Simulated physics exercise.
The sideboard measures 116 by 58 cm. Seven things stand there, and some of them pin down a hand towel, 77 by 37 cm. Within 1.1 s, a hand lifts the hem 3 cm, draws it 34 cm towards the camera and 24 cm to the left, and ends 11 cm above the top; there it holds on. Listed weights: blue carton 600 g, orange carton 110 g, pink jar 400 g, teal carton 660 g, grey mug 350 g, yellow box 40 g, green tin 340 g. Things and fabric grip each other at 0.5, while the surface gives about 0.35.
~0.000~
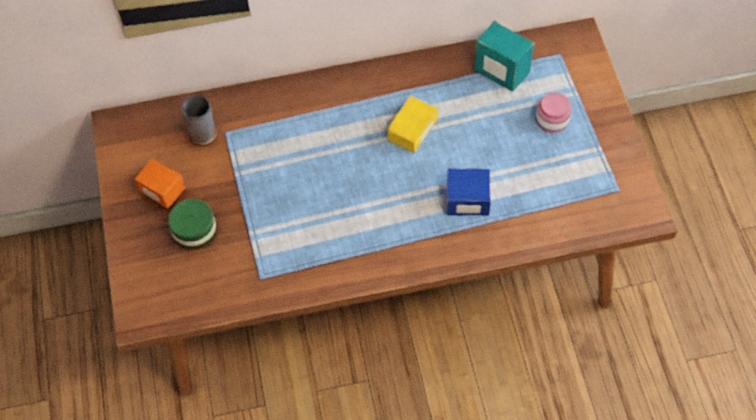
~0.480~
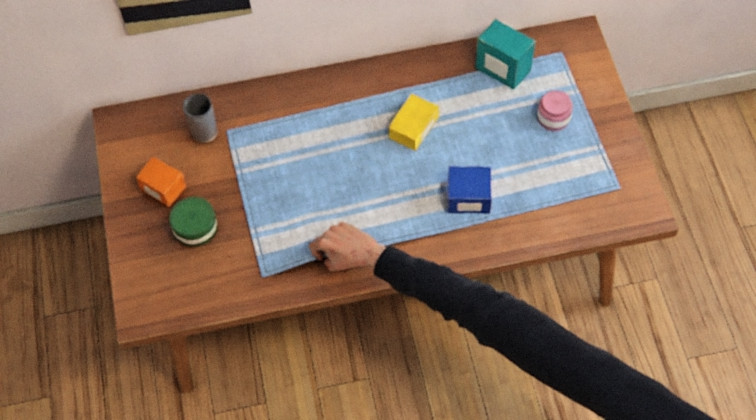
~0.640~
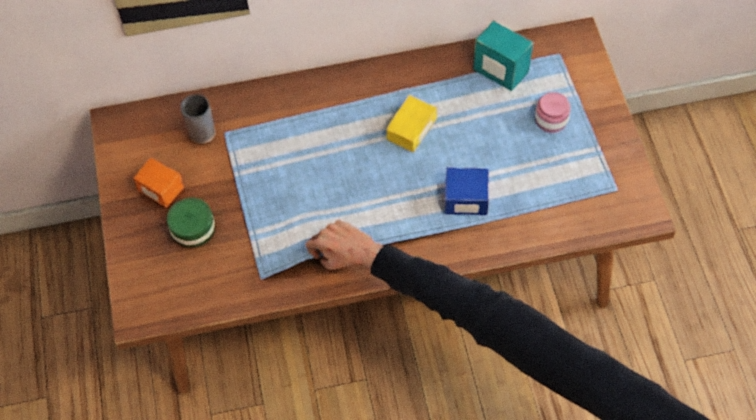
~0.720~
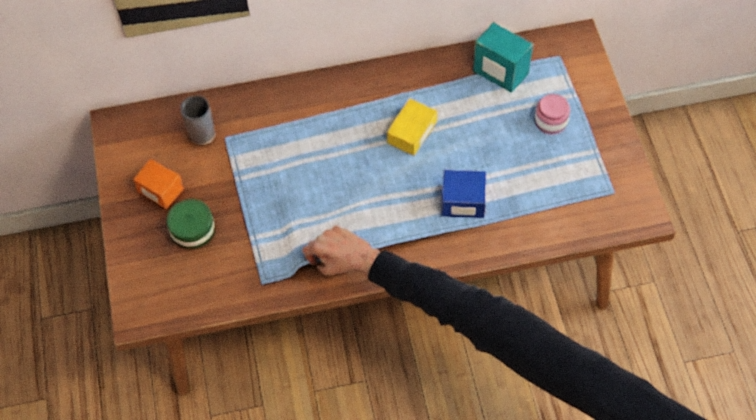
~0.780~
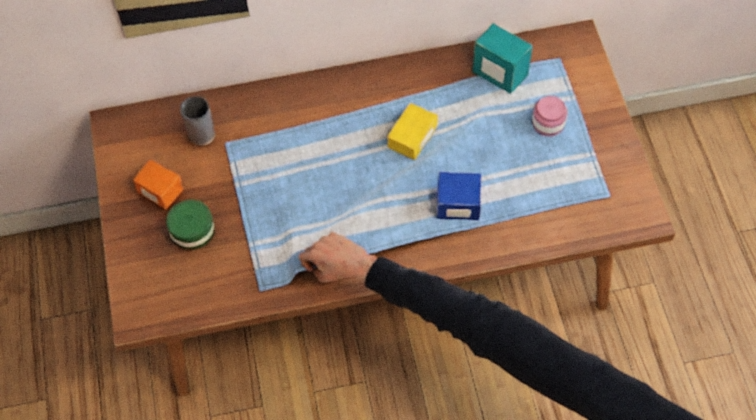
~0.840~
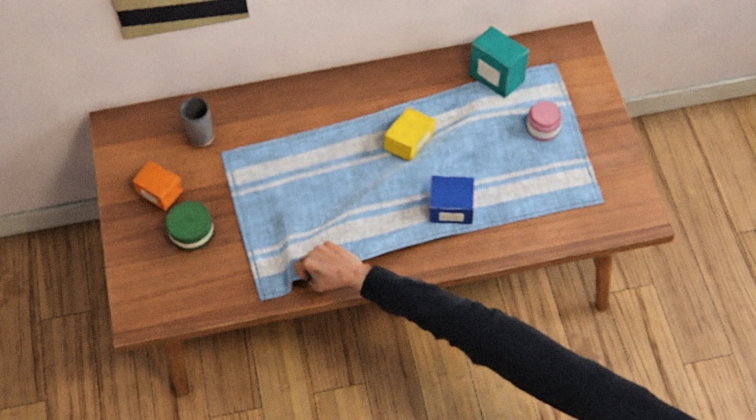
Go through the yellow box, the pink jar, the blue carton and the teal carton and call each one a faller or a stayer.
Yellow box: Stayer. Pink jar: Stayer. Blue carton: Faller. Teal carton: Stayer.
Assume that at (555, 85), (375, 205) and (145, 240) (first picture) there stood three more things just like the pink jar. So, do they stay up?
In order: Comes off; comes off; holds on.
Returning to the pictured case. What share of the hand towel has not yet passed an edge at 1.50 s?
Around 55 percent.
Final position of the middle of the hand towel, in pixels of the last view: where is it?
Near (284, 300).
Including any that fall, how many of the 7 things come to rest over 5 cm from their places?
After counting, the figure is 4.
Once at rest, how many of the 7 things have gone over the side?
The count is 1.
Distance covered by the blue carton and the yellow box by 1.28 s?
For the blue carton, 25 centimetres, and for the yellow box, 20 centimetres.
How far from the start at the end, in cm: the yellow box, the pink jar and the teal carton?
Results - yellow box: 40 centimetres; pink jar: 45 centimetres; teal carton: 10 centimetres.
At 1.1 s, 95 % of the hand towel is still over the top; blue carton 13 cm off its start, pink jar 12 cm off its start, yellow box 10 cm off its start.
At 1.3 s, 80 % of the hand towel is still over the top; blue carton 25 cm off its start, pink jar 24 cm off its start, yellow box 21 cm off its start.
At 1.5 s, 55 % of the hand towel is still over the top; blue carton over the edge, pink jar 38 cm off its start at (425, 211), yellow box 34 cm off its start at (298, 223).
At 1.7 s, 40 % of the hand towel is still over the top; blue carton over the edge, pink jar 43 cm off its start, yellow box 41 cm off its start.
At 3.3 s, 40 % of the hand towel is still over the top; blue carton over the edge, pink jar 43 cm off its start at (410, 230), yellow box 41 cm off its start at (279, 249), teal carton 10 cm off its start at (472, 70).
